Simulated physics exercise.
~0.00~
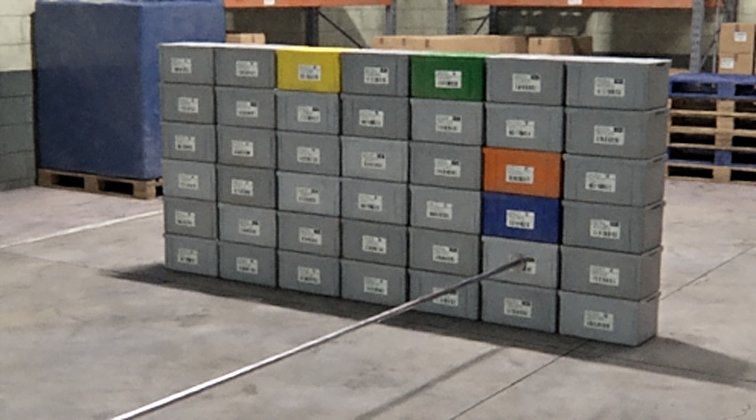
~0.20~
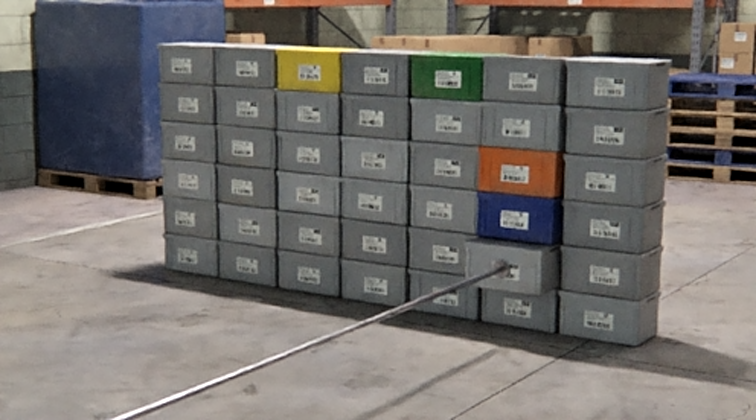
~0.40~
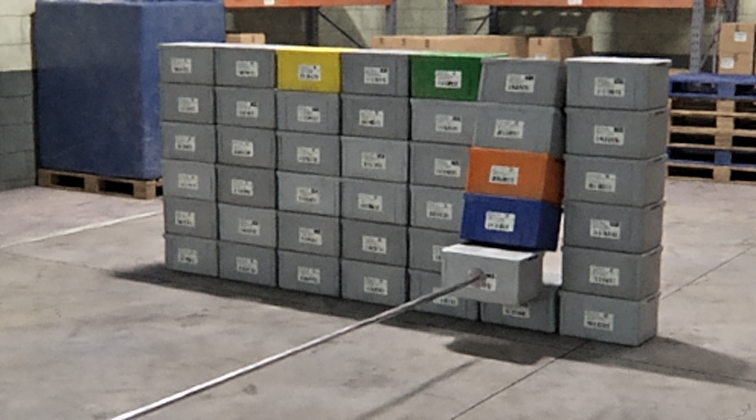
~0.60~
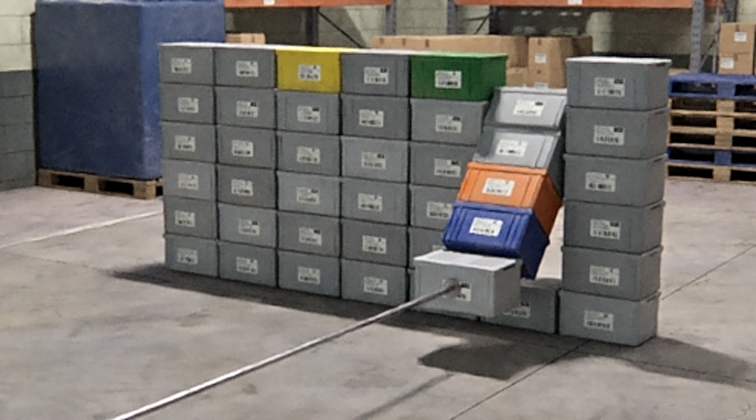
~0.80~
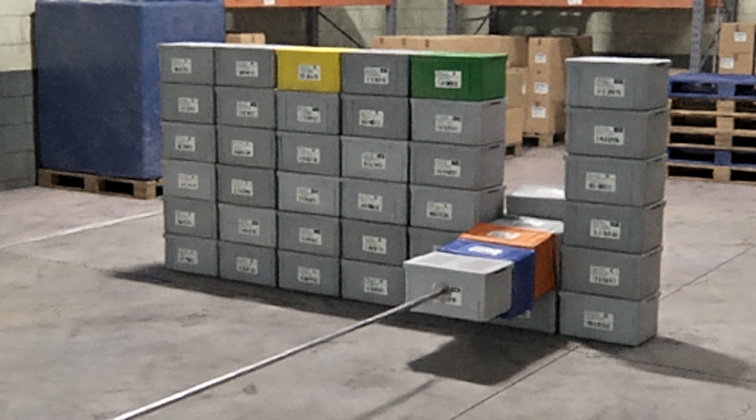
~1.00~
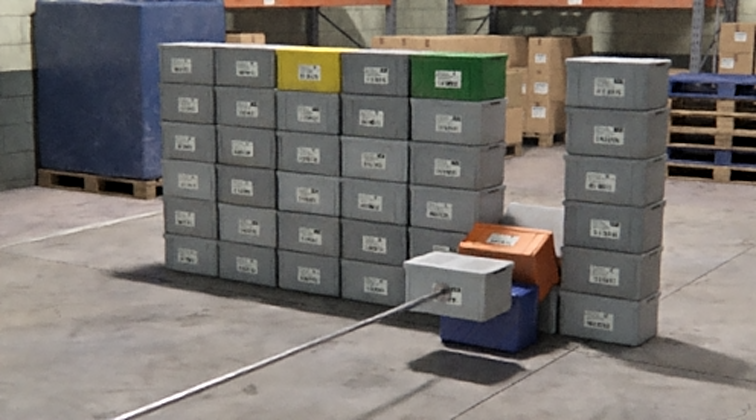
We see a wall of mostly gray totes as a rod draws one out from beneath a blue tote; the blue, orange and two gray totes above tip forward and drop into the gap, while the green and yellow ones stay put and the end column stands apart.
